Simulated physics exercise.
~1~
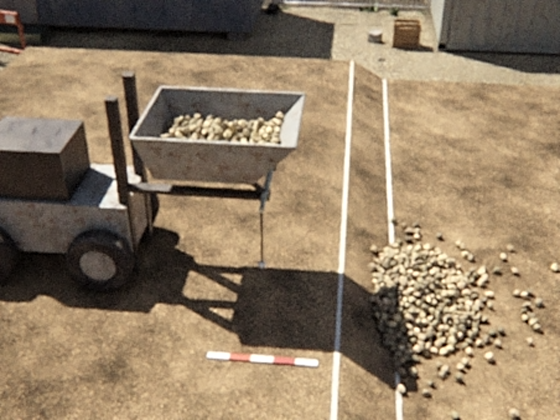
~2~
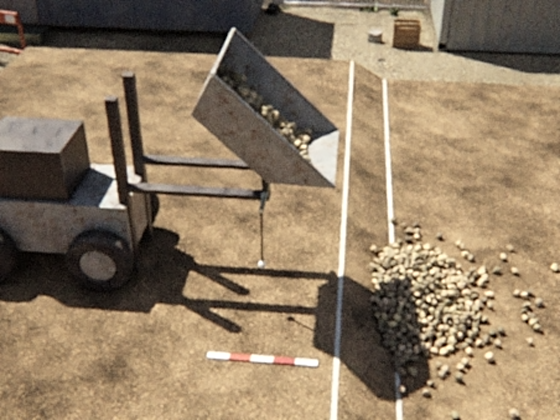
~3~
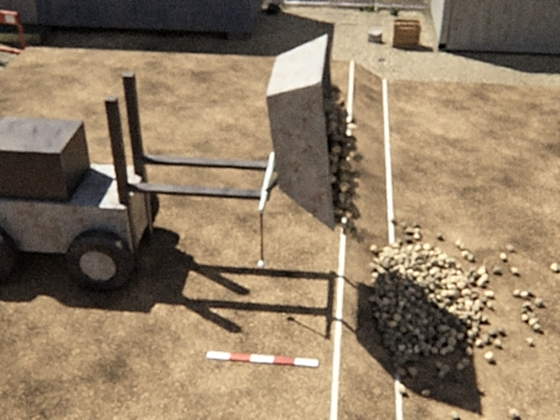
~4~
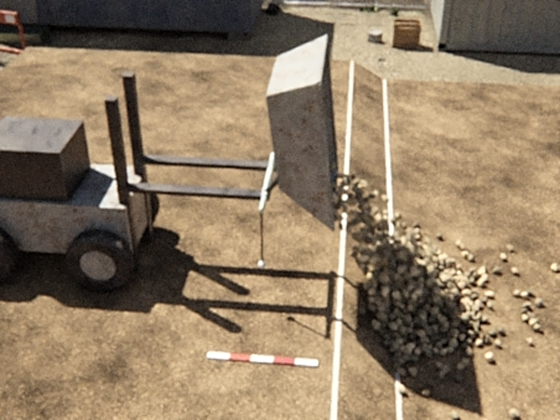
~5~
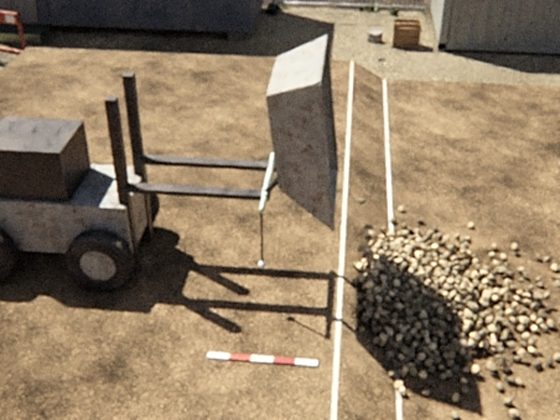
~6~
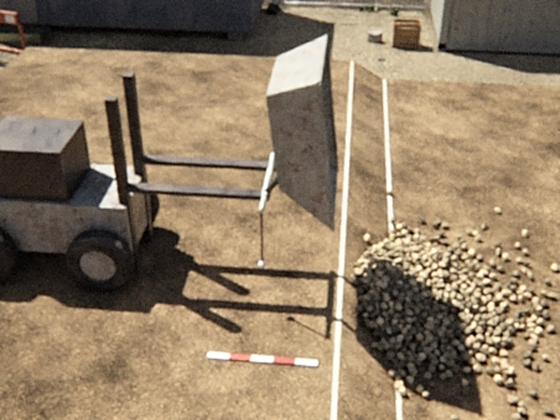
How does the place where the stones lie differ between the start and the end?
At the start the stones are split between the raised skip and a heap at the right. At the end they are all on the ground in one larger, wider pile at the right, so the stones as a whole sit farther right and lower in view.
On a bare dirt yard with containers along the back, a forklift at the left holds up a grey skip loaded with pale stones, while an earlier heap lies beyond two white lines at the right. The skip tips toward the right, and its stones slide to the lower edge. It swings on until its floor is nearly upright and the stones begin to spill out. They pour down across the lines onto the old heap. The stones then settle into a broader, fuller pile with some scattered to the right, as the emptied skip stays tipped.
